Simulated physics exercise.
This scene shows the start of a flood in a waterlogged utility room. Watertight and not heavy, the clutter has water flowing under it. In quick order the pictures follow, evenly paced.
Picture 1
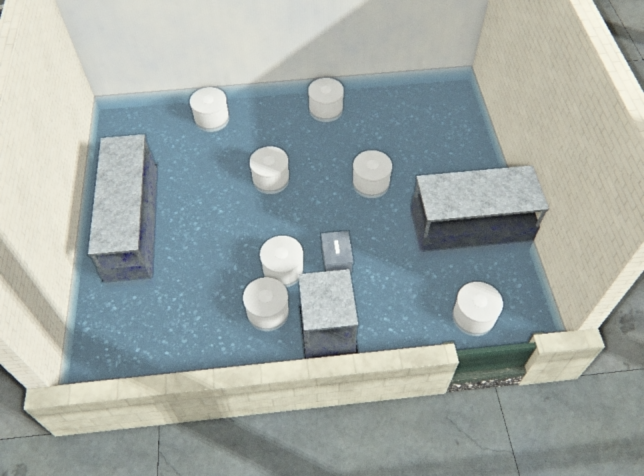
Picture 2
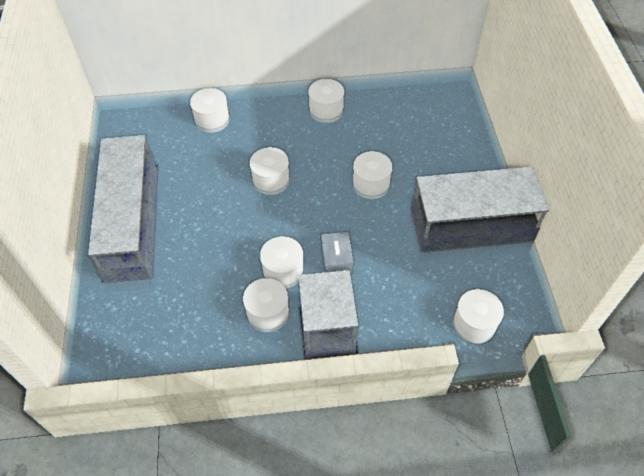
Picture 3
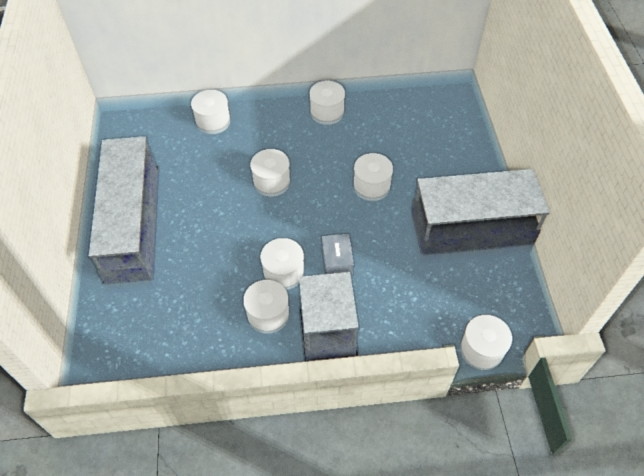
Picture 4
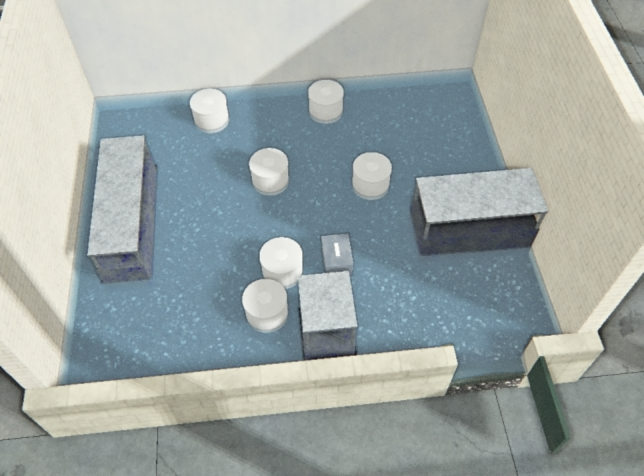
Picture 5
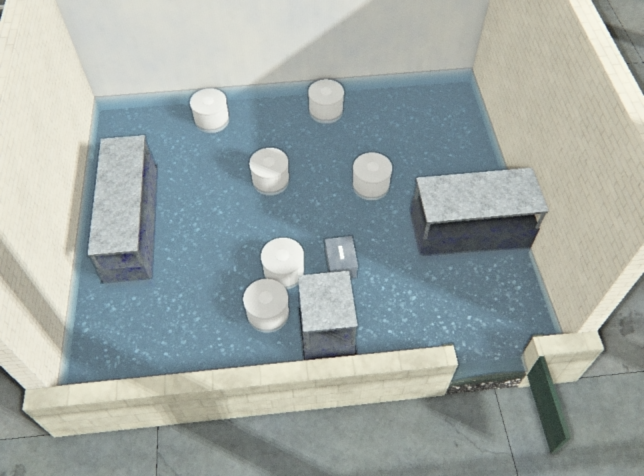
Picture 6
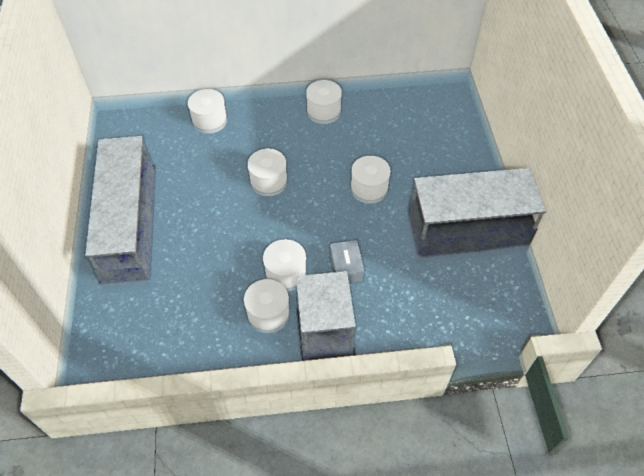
A green gate swings open and a white drum drifts out of the flooded room.
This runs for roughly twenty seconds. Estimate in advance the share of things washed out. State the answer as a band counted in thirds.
Answer: Two thirds or more.
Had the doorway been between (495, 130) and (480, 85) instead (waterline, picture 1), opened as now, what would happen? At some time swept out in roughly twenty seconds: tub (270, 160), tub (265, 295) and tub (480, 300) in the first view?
The three give escape, no escape and no escape, in that order.
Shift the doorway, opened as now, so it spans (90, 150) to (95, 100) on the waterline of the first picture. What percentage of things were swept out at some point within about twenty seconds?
40 per cent.
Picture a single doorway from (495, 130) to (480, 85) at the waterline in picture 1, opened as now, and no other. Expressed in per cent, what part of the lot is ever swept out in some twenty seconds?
Estimate: Near 50 per cent.
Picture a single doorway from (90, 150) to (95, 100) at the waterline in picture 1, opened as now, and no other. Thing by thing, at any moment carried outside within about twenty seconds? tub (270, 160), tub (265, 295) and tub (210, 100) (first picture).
One by one as named: Gets away, doesn't escape and gets away.
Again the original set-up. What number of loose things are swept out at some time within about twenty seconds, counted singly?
So, 6 of them.
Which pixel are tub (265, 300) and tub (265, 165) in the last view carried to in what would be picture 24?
(345, 274) and (303, 202), roughly.
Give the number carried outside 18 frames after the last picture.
That comes to 4.
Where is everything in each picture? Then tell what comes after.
The first frame shows a tote at (337, 247) floats; a tub at (281, 254), afloat; 0 of 8 have shifted.
The second frame shows a tote at (337, 248) floats; a tub at (282, 254) floats; 1 of 8 have shifted.
The third frame shows a tote at (338, 250) floats; a tub at (282, 256) floats; 1 of 8 have shifted.
The fourth frame shows a tote at (337, 250) floats; a tub at (281, 255), afloat; 1 of 8 have shifted.
The fifth frame shows a tote at (341, 253) floats, close to its start; a tub at (282, 256), afloat; 2 of 8 have shifted.
The sixth frame shows a tote at (347, 257) floats, close to its start; a tub at (285, 257), afloat, close to its start; 3 of 8 have shifted.
A moment on, 1 of 8 are out; 7 afloat.
Next, 4 of 8 are out; 4 afloat.
Later, 5 of 8 are out; 3 afloat.
In the end, 6 of 8 are out; 2 afloat.
